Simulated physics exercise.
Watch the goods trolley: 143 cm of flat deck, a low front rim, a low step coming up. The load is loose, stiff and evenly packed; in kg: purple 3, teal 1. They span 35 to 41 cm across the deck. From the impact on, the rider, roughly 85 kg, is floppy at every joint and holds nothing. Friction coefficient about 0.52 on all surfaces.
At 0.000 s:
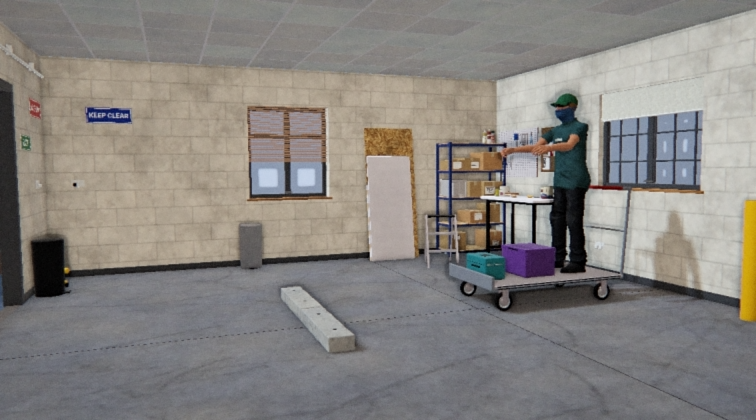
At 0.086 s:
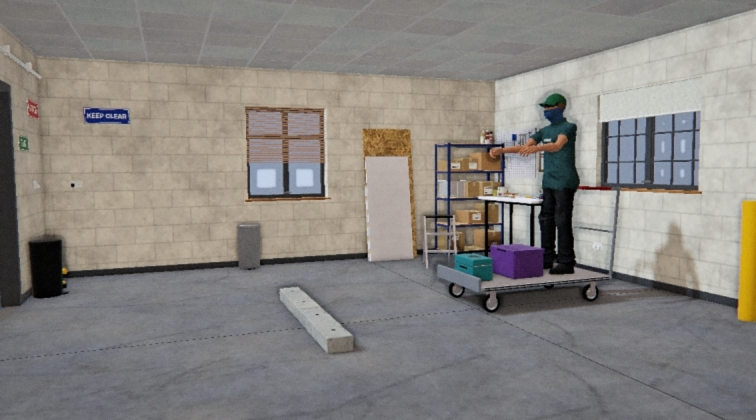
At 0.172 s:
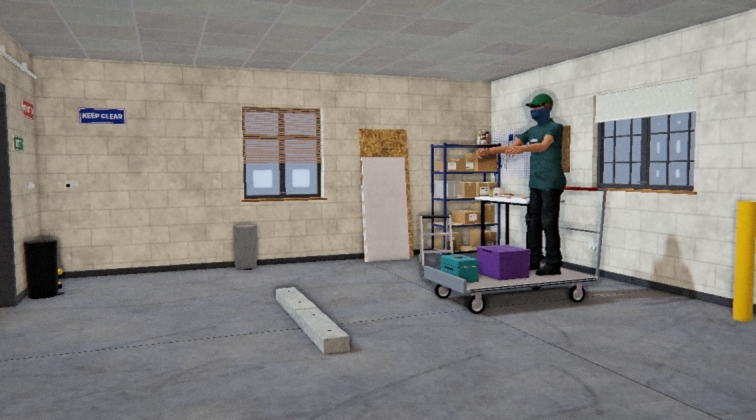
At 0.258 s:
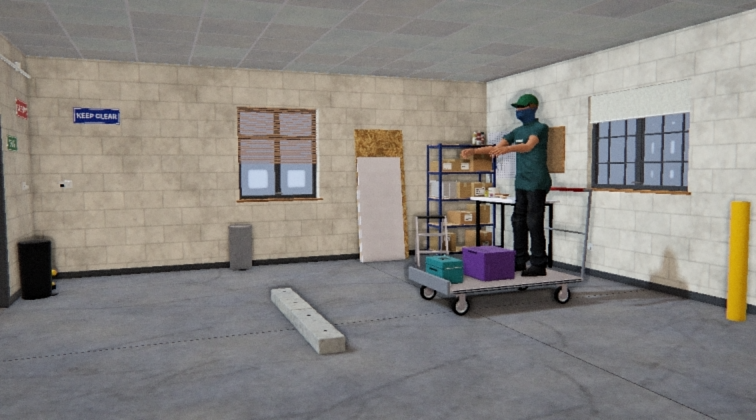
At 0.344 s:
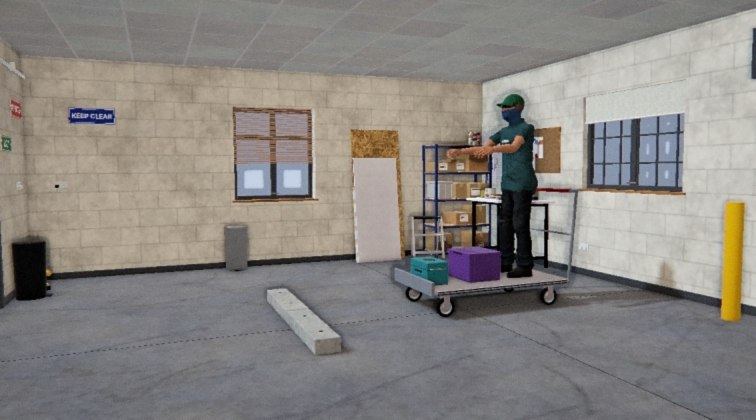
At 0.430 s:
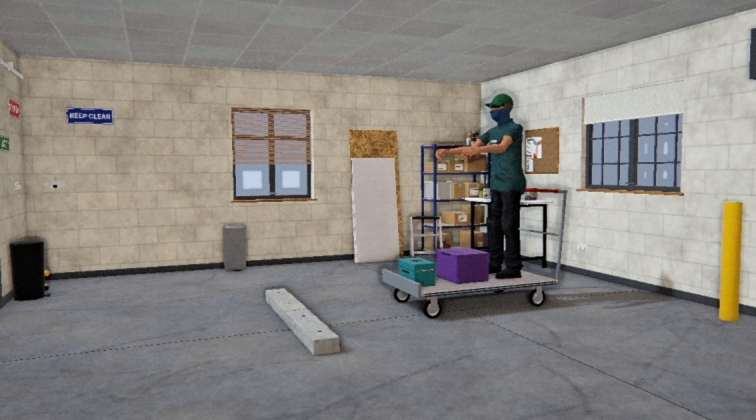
A masked worker with outstretched arms rides a trolley carrying teal and purple boxes left.
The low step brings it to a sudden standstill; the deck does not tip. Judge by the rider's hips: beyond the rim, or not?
The rider's hips stay over the deck at this speed.
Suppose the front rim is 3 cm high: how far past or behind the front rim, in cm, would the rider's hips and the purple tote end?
In that case hips 60 behind, purple 50 behind.
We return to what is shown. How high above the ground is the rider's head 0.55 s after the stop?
Some 90 cm up.
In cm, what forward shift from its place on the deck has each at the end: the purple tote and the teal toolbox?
Forward: Purple 15, teal 5.
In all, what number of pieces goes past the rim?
The count is 0.
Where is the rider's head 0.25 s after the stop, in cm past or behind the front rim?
Some 70 cm behind it.
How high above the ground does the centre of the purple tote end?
Some 40 cm up.
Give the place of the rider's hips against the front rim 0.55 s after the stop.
Some 90 cm behind it.
After 1.15 s the deck stops.
After 1.70 s the rider's hips are 89 cm behind the rim, near (393, 213) in the last picture's view.
After 2.15 s the rider's hips are 67 cm behind the rim, near (370, 206) in the last picture's view.
At rest, 3.0 s, nothing is past the rim; behind it, purple tote, teal toolbox and the rider's hips.
